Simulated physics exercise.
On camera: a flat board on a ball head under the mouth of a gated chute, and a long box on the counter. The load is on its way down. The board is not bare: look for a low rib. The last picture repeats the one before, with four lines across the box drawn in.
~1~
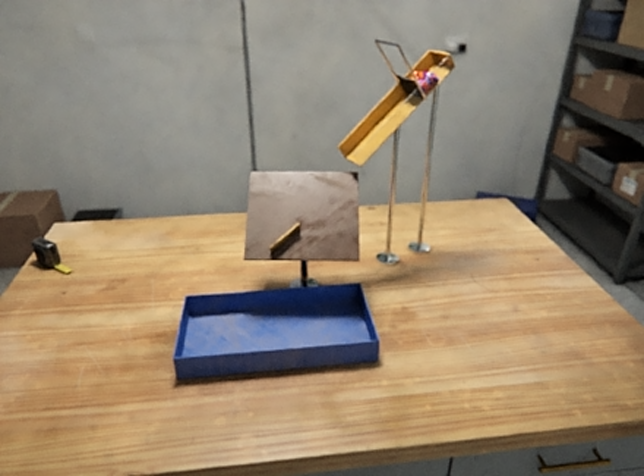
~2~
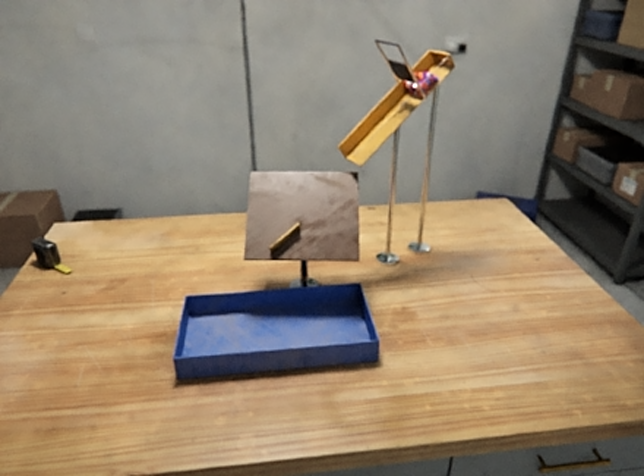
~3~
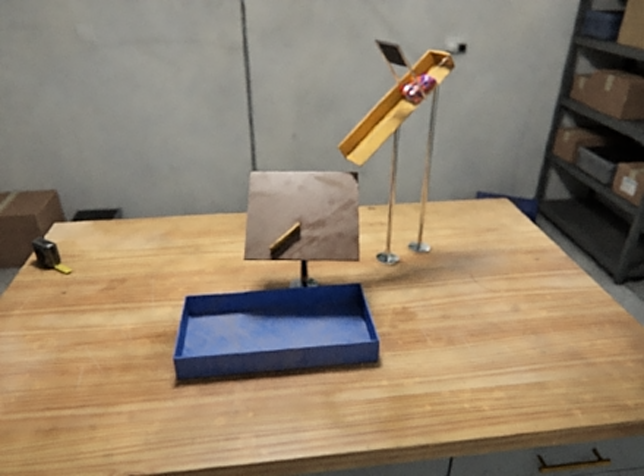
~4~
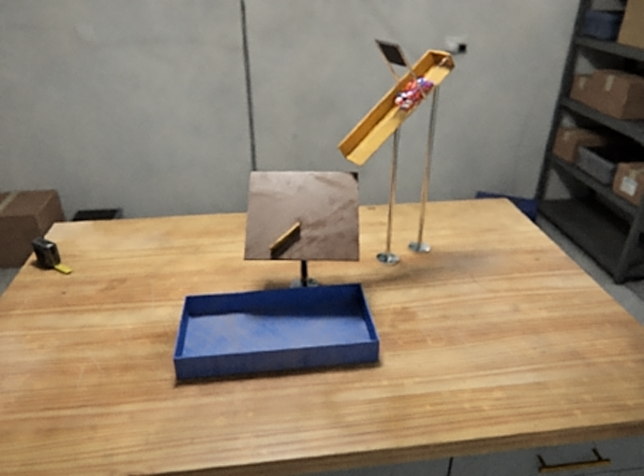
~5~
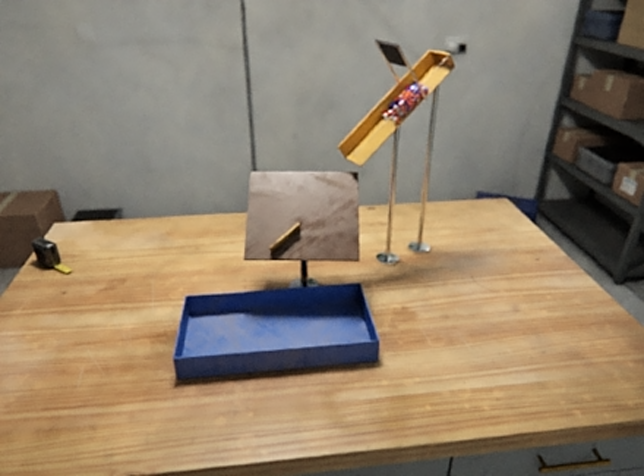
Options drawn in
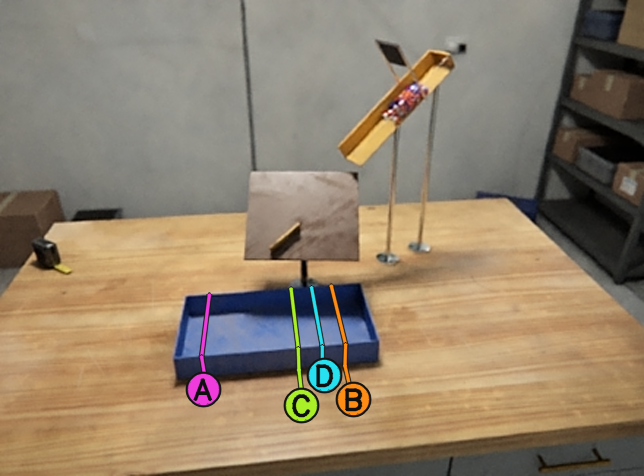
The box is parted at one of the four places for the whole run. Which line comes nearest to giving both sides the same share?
Choose C.
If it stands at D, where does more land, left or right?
Left.
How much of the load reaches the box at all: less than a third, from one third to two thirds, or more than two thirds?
About that: More than two thirds.
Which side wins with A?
The right side.
On the marked copy, line A crosses the front rim at (201, 356); line B crosses the front rim at (345, 343); line C crosses the front rim at (298, 347); line D crosses the front rim at (322, 345).
With A, of what is caught, a stray few on the left of the divider, nearly all on the right.
With B, of what is caught, all on the left of the divider, none on the right.
With C, of what is caught, about half on the left of the divider, about half on the right.
With D, of what is caught, most on the left of the divider, a small part on the right.
